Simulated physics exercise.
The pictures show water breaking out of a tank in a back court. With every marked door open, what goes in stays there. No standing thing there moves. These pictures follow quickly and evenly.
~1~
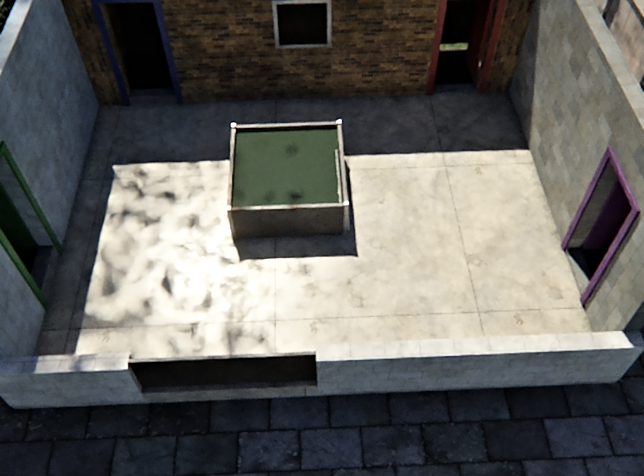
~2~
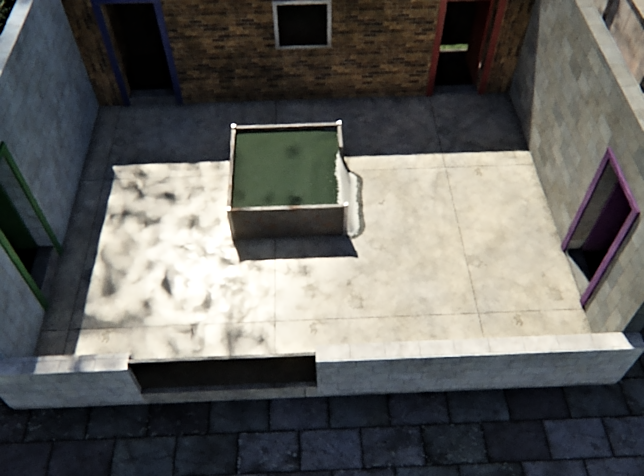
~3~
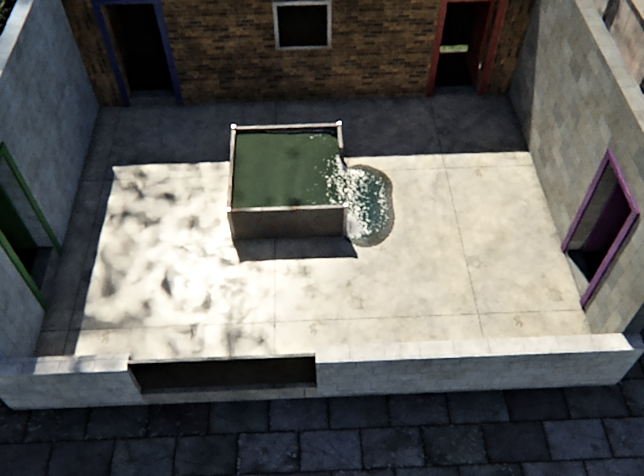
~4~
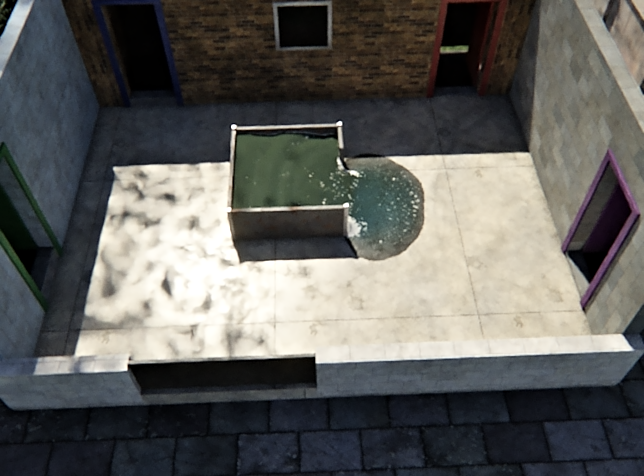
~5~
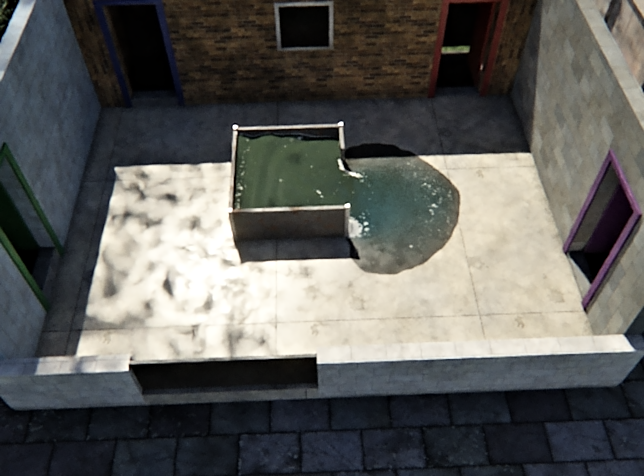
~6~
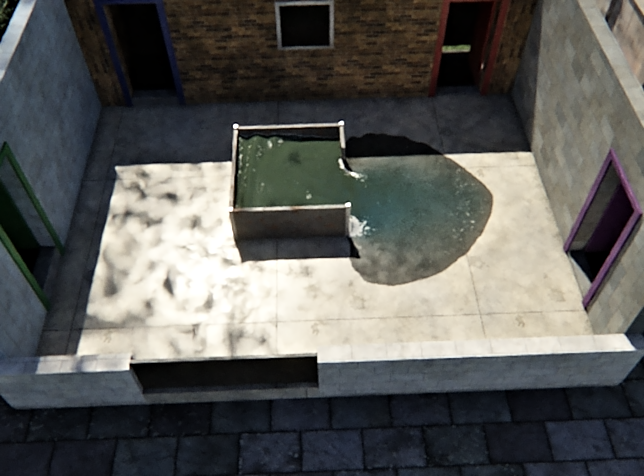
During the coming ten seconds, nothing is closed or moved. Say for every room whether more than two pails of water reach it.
The green door: Two or fewer reach it. The red door: More than two reach it. The blue door: Two or fewer reach it. The purple door: More than two reach it.
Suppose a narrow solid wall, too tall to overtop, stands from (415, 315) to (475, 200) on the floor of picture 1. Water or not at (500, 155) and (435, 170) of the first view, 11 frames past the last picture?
Taking the points in order, the first is inundated and the second is inundated.
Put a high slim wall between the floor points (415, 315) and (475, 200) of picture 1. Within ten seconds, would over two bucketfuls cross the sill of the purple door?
Put simply, the purple door misses the mark.
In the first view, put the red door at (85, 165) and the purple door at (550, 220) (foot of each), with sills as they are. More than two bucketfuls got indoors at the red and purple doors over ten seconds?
Note: Red door does not reach the limit, purple door beats the limit.
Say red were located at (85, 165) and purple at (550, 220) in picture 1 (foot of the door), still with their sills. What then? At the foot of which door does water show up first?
That'd be the purple one.
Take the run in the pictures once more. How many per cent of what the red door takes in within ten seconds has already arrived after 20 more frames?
Share by then: 10 in a hundred.
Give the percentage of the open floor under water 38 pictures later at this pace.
I'd estimate some 65 per cent.
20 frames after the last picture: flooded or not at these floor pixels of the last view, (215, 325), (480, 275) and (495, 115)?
In turn, the points end up high and dry, soaked and soaked.
A moment on, water covers 25 % of the floor; the green door not reached, the red door not reached, the blue door not reached, the purple door not reached.
Next, water covers 35 % of the floor; the green door not reached, the red door wet at the sill, nothing in, the blue door not reached, the purple door under two buckets in.
Then, water covers 35 % of the floor; the green door not reached, the red door under two buckets in, the blue door not reached, the purple door over two buckets in.
Later, water covers 65 % of the floor; the green door not reached, the red door over two buckets in, the blue door not reached, the purple door far over two buckets in.
In the end, water covers 95 % of the floor; the green door wet at the sill, nothing in, the red door far over two buckets in, the blue door wet at the sill, nothing in, the purple door far over two buckets in.
